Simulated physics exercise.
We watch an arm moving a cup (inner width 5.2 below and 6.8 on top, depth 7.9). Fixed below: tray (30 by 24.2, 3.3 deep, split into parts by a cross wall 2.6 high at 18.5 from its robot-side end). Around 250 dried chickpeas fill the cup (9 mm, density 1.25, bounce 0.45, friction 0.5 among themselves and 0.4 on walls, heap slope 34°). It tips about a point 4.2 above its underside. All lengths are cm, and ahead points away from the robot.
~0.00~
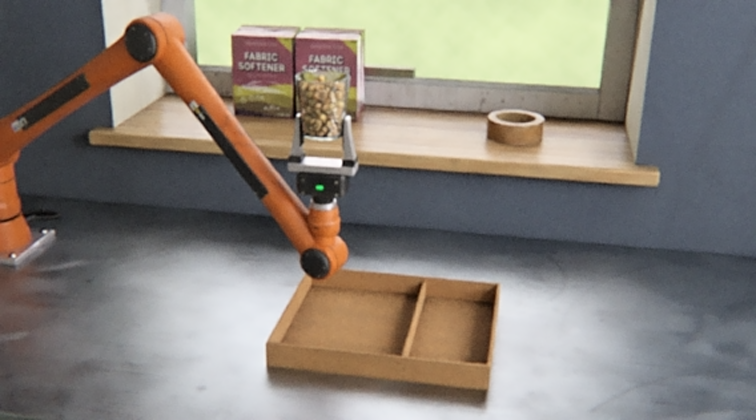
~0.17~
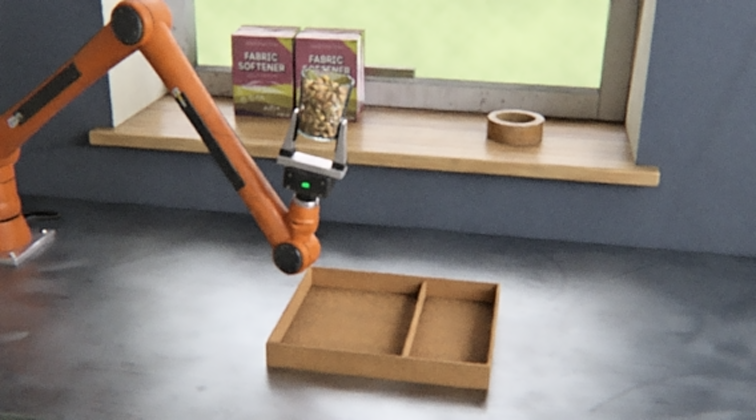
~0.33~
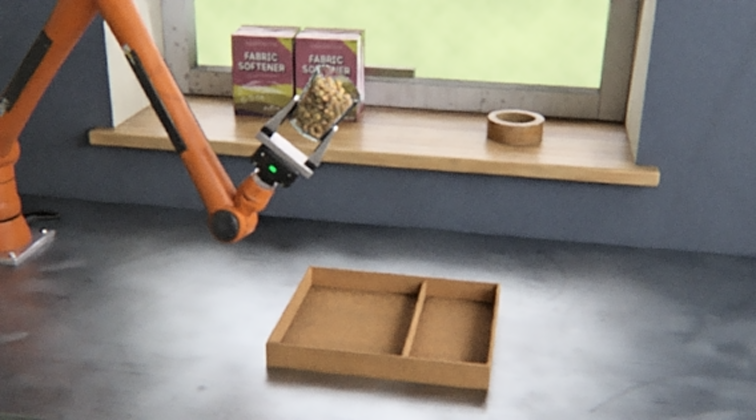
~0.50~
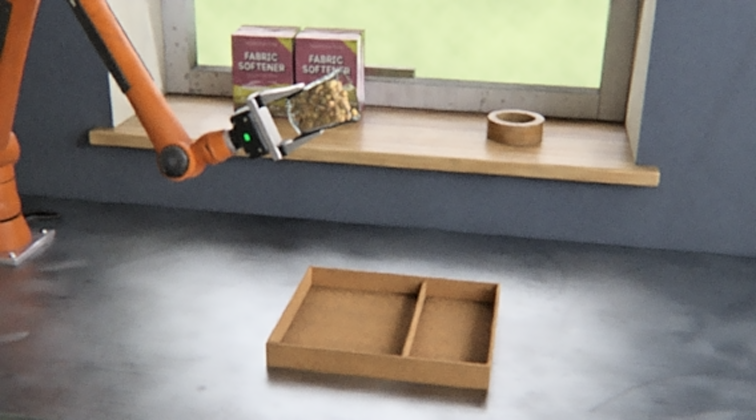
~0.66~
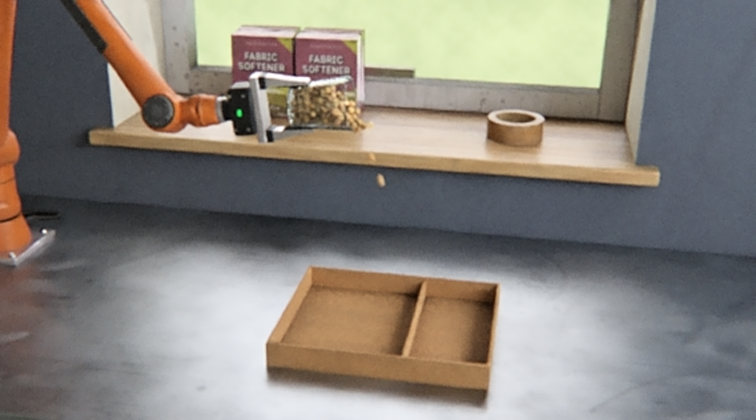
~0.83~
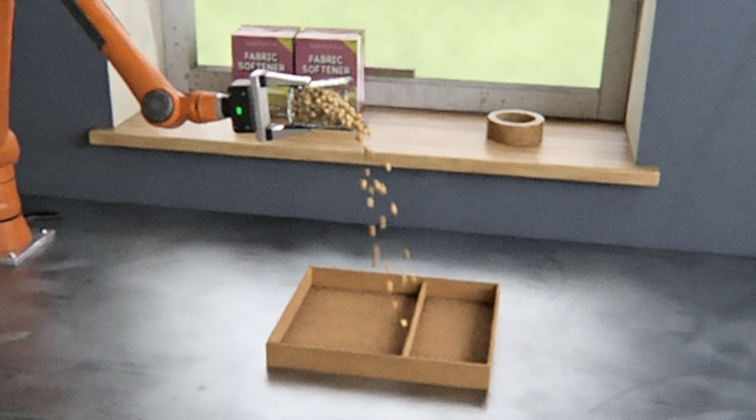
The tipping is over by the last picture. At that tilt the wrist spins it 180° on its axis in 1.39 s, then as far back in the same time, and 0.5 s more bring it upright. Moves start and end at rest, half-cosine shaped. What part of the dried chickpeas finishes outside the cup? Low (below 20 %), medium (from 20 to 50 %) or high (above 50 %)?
Outside the cup the share is high, above 50 %.
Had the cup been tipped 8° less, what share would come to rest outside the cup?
It would be near 40 per cent.
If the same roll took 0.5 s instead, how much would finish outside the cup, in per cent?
It would be near 60 per cent.
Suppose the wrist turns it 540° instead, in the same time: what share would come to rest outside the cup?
Then about 85 per cent.
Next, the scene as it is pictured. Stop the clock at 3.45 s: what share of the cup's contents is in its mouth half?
Some 40 per cent.
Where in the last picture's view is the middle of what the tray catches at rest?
At about (384, 328).
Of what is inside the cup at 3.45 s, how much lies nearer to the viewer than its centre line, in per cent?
About 75 per cent.
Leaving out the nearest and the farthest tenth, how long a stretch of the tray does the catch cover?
About 14 cm.
By 2.14 s, tipped 85°, highest piece 36 above the table; 128 in the cup, 107 in the robot-side part, 11 in the far-side part, 6 in flight or on a rim.
By 3.45 s, tipped 85°, highest piece 36 above the table; 141 in the robot-side part, 93 in the cup, 12 in the far-side part, 6 in flight or on a rim.
By 4.31 s, upright, highest piece 36 above the table; 152 in the robot-side part, 88 in the cup, 12 in the far-side part.
By 5.01 s, upright, highest piece 36 above the table; 152 in the robot-side part, 88 in the cup, 12 in the far-side part.
Final count, 152 in the robot-side part, 88 in the cup, 12 in the far-side part. That is 65 % outside the cup.
